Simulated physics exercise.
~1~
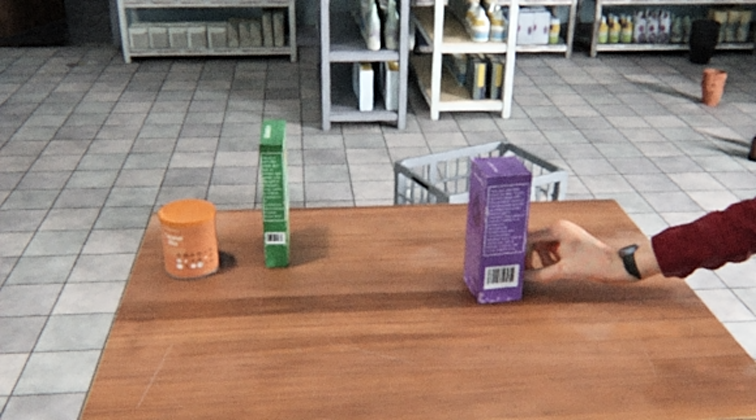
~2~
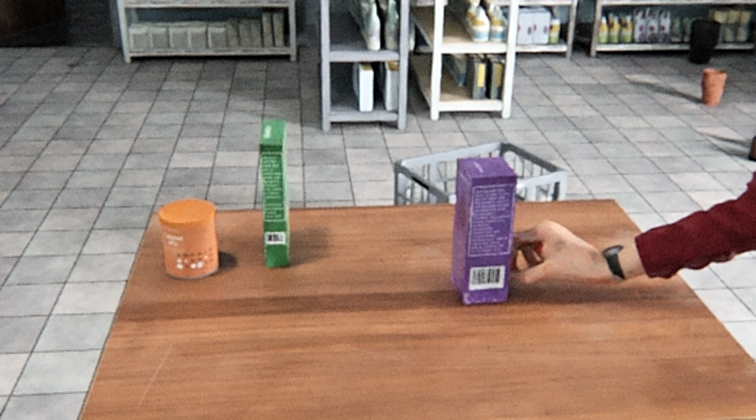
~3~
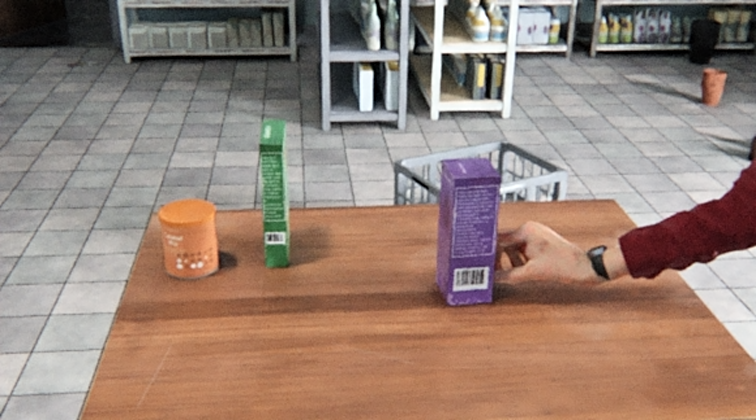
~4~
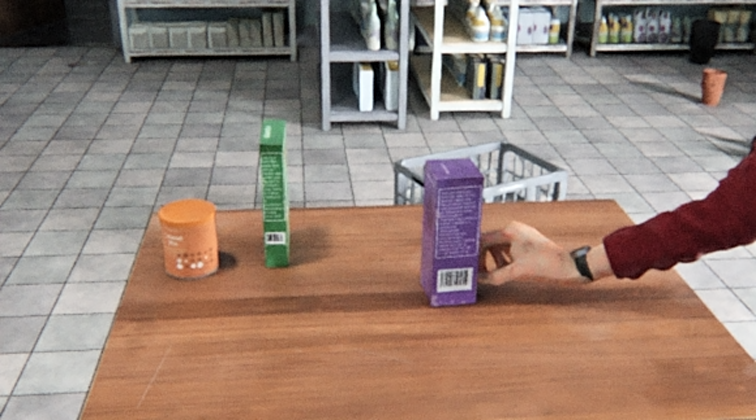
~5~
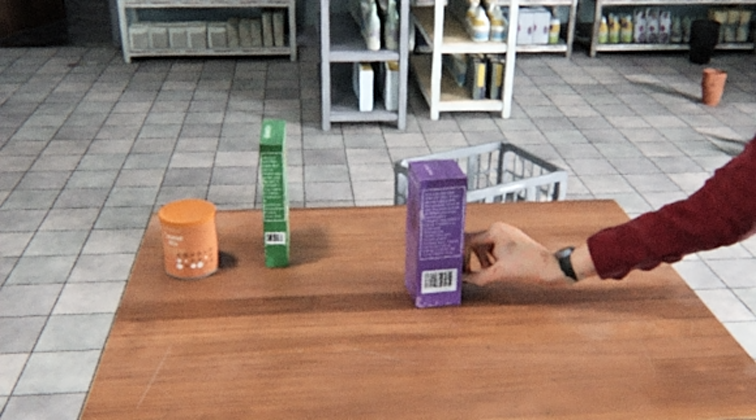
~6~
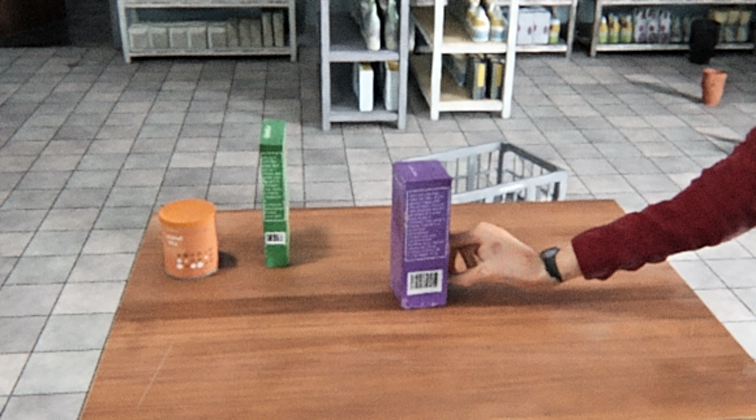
A tall purple carton stands upright toward the right of a brown wooden table, with a hand in a dark red sleeve and black wristband touching its right side. The fixed view looks slightly down across the table to a grey tiled floor, a grey basket and stocked shelves behind. An orange tin sits at the left, with a slim green packet beside it. The hand pushes the carton steadily left, low on its side, and it slides without tipping. It ends upright near the middle of the table, fingers still against it, while the tin and packet stay put.
